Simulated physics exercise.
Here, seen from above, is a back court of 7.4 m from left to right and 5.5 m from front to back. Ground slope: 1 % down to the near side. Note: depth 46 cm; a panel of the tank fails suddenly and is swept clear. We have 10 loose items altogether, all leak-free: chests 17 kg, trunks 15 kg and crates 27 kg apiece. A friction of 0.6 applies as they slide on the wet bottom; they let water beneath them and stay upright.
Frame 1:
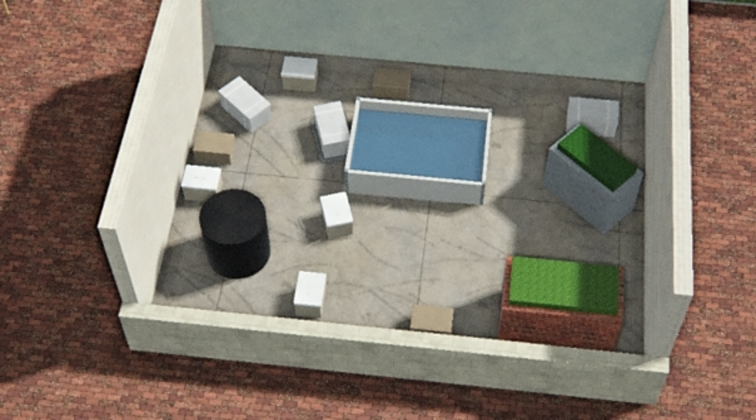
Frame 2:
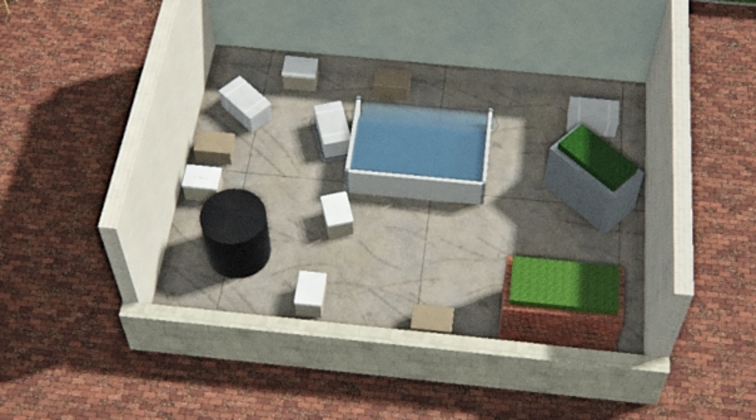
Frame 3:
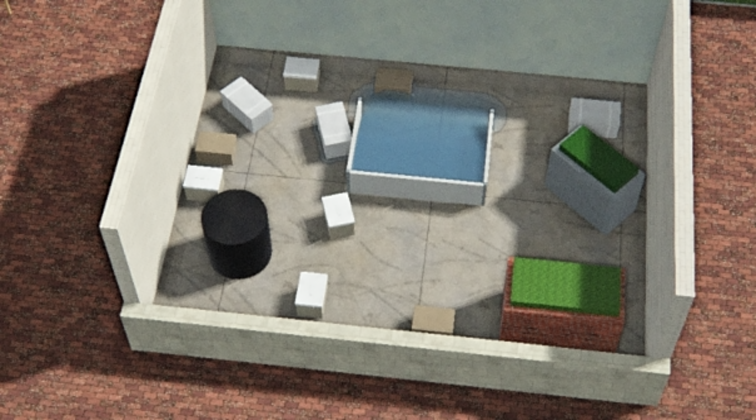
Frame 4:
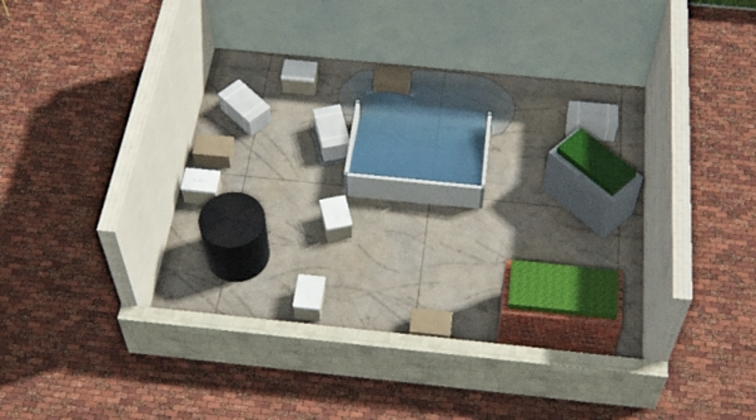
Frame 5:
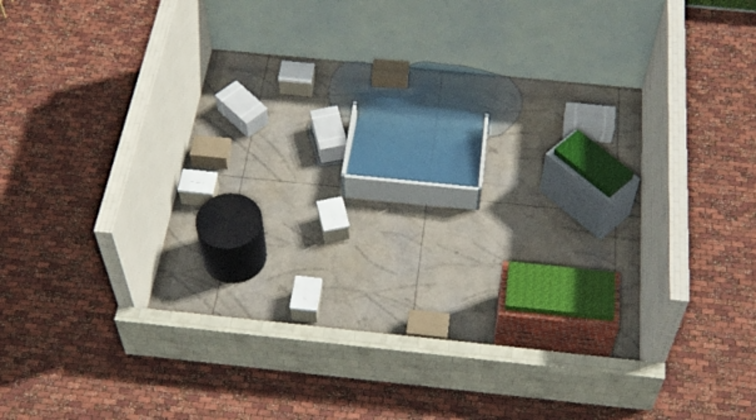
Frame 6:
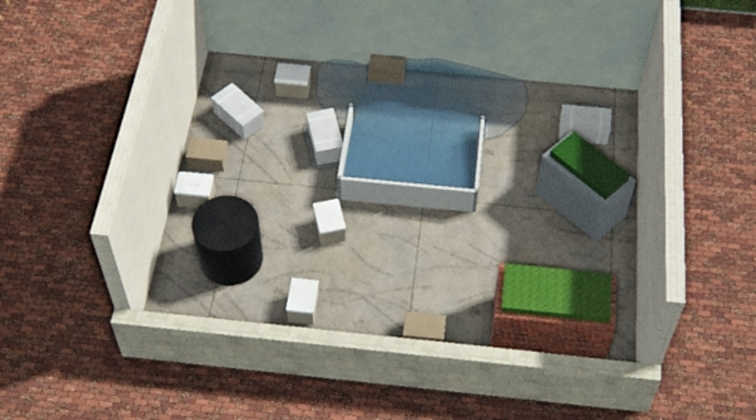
Walled back court with scattered boxes, a tank's back panel vanishing and water spreading in a shallow sheet toward the rear wall.
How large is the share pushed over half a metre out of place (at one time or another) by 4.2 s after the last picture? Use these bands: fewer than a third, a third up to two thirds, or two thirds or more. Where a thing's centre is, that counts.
It falls in a third up to two thirds.
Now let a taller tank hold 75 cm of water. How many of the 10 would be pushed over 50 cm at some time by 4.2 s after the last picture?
Count: 6.
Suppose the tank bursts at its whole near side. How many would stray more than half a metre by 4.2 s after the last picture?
You'd get 3 in that case.
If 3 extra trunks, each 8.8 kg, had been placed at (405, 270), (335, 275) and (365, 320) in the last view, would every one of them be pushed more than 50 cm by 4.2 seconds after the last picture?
One after another they come out inside the limit, inside the limit, inside the limit.
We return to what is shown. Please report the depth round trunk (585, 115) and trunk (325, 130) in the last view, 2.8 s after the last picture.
Some 10 cm at the first, some 3 cm at the second.
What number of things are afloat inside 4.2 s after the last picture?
Count at that moment: 3.
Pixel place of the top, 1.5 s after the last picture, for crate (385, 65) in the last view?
(309, 69), roughly.
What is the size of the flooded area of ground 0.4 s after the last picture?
About 8.0 m2.
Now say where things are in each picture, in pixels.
The first frame shows a crate at (392, 78) rests on the ground; a chest at (337, 209) rests on the ground; water covers 2.9 m2; 0 of 10 have shifted.
The second frame shows a crate at (392, 78) rests on the ground; a chest at (337, 208), on the bottom; 3.8 m2 under water; 0 of 10 have shifted.
The third frame shows a crate at (394, 78) rests on the ground; a chest at (338, 209), on the bottom; 4.8 m2 under water; 0 of 10 have shifted.
The fourth frame shows a crate at (392, 76) rests on the ground, 11 cm from its start; a chest at (336, 212), on the bottom; 5.9 m2 under water; 1 of 10 have shifted.
The fifth frame shows a crate at (390, 69) rests on the ground, 30 cm from its start; a chest at (333, 213) rests on the ground; 6.6 m2 under water; 1 of 10 have shifted.
The sixth frame shows a crate at (387, 64) rests on the ground, 45 cm from its start; a chest at (329, 216) rests on the ground; water covers 7.1 m2; 1 of 10 have shifted.
Then, 0.4 s after the last picture 0 of 10 are over 50 cm from their spots; 0 afloat.
Then, 1.5 s after the last picture 1 of 10 are over 50 cm from their spots; 1 afloat.
Then, 2.8 s after the last picture 4 of 10 are over 50 cm from their spots; 3 afloat.
Then, 4.2 s after the last picture 4 of 10 are over 50 cm from their spots, and 4 have been at some point; 3 afloat.
